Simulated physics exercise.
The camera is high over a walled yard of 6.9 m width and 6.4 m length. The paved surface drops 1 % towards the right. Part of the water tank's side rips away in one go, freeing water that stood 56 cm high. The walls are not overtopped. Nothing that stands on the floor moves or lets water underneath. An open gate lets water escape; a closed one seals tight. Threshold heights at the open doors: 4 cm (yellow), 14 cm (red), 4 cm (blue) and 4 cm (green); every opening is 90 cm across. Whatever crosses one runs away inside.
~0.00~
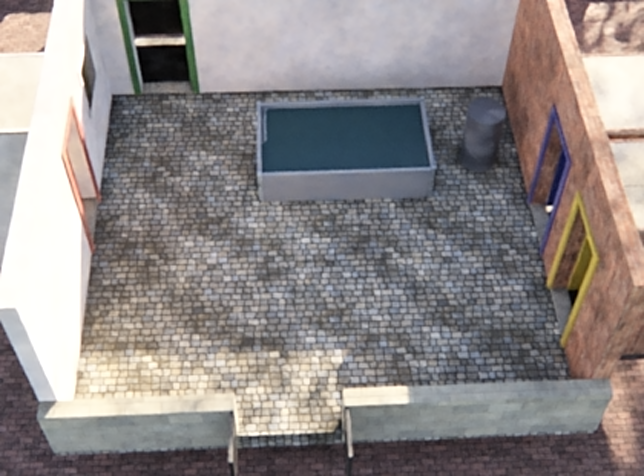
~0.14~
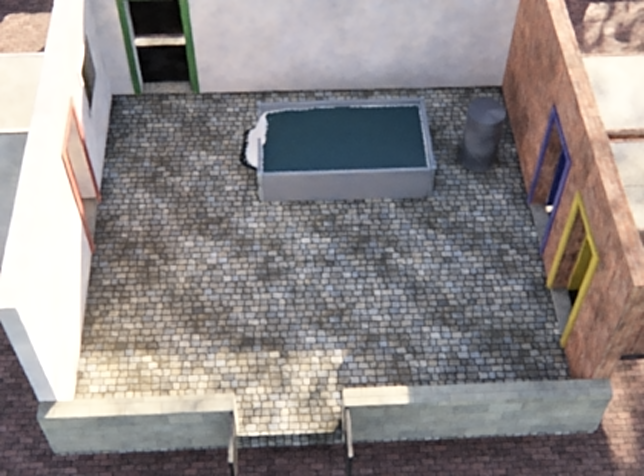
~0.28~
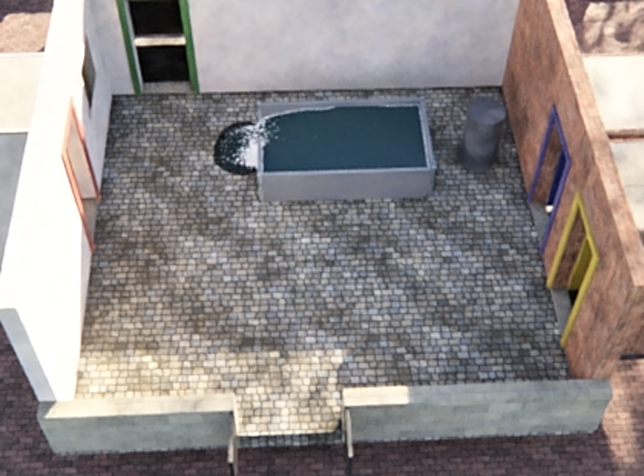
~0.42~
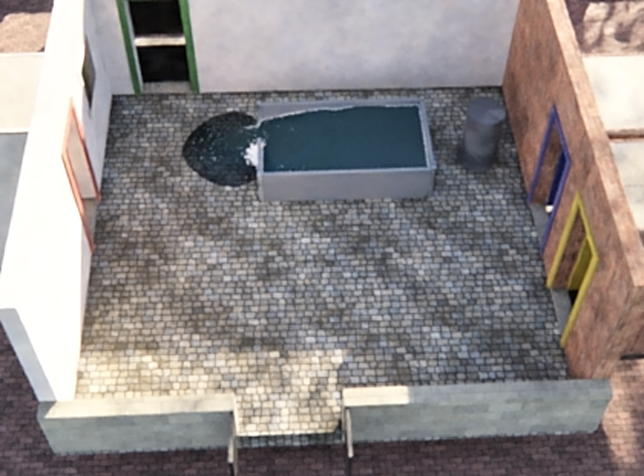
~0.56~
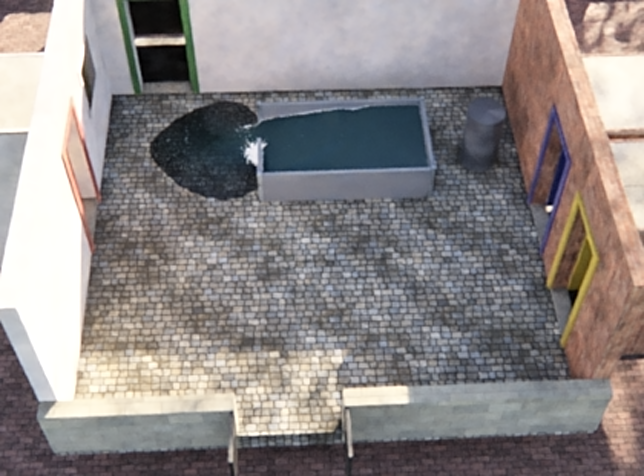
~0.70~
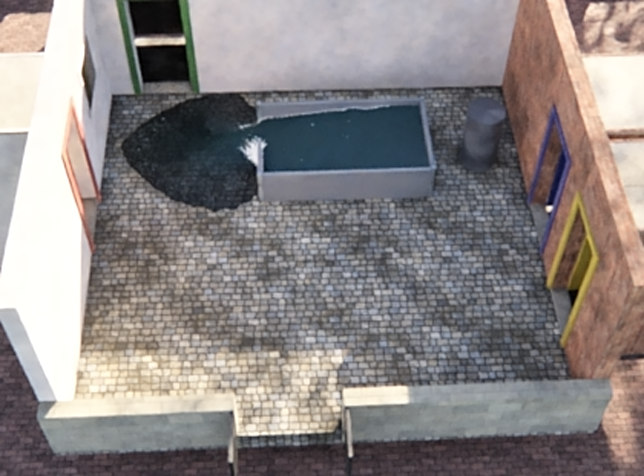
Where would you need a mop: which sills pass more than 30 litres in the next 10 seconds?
The water let in: At the yellow door it stays under the limit; at the red door it does not reach the limit; at the blue door it keeps below the limit; at the green door it exceeds the limit.
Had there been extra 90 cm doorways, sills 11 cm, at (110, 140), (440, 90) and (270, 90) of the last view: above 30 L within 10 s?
In that order: Over, under, not over.
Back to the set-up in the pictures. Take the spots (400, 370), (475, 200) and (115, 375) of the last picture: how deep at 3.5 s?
Roughly 0, 0 and 2 cm, in turn.
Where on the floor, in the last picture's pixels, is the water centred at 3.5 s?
Around (267, 168).
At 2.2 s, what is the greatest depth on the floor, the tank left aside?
Roughly 30 cm.
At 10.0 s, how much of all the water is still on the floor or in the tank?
Roughly 82 in a hundred.
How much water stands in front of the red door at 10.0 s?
Some 5.0 cm.
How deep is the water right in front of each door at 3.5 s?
In cm: Yellow 0, red 12, blue 0, green 18.
After 1.4 s water covers 15 % of the floor and is deepest (32 cm) near (113, 98); yellow door not reached, red door not reached, blue door not reached, green door 11 cm at the sill, 2 L in.
After 2.2 s water covers 20 % of the floor and is deepest (30 cm) near (257, 147); yellow door not reached, red door 13 cm at the sill, 0 L in, blue door not reached, green door 15 cm at the sill, 28 L in.
After 3.5 s water covers 25 % of the floor and is deepest (20 cm) near (257, 147); yellow door not reached, red door 12 cm at the sill, 0 L in, blue door not reached, green door 18 cm at the sill, 118 L in.
After 6.0 s water covers 50 % of the floor and is deepest (16 cm) near (112, 105); yellow door not reached, red door 9 cm at the sill, 0 L in, blue door not reached, green door 13 cm at the sill, 234 L in.
After 10.0 s water covers 75 % of the floor and is deepest (10 cm) near (257, 147); yellow door 5 cm at the sill, 0 L in, red door 5 cm at the sill, 0 L in, blue door not reached, green door 9 cm at the sill, 328 L in.
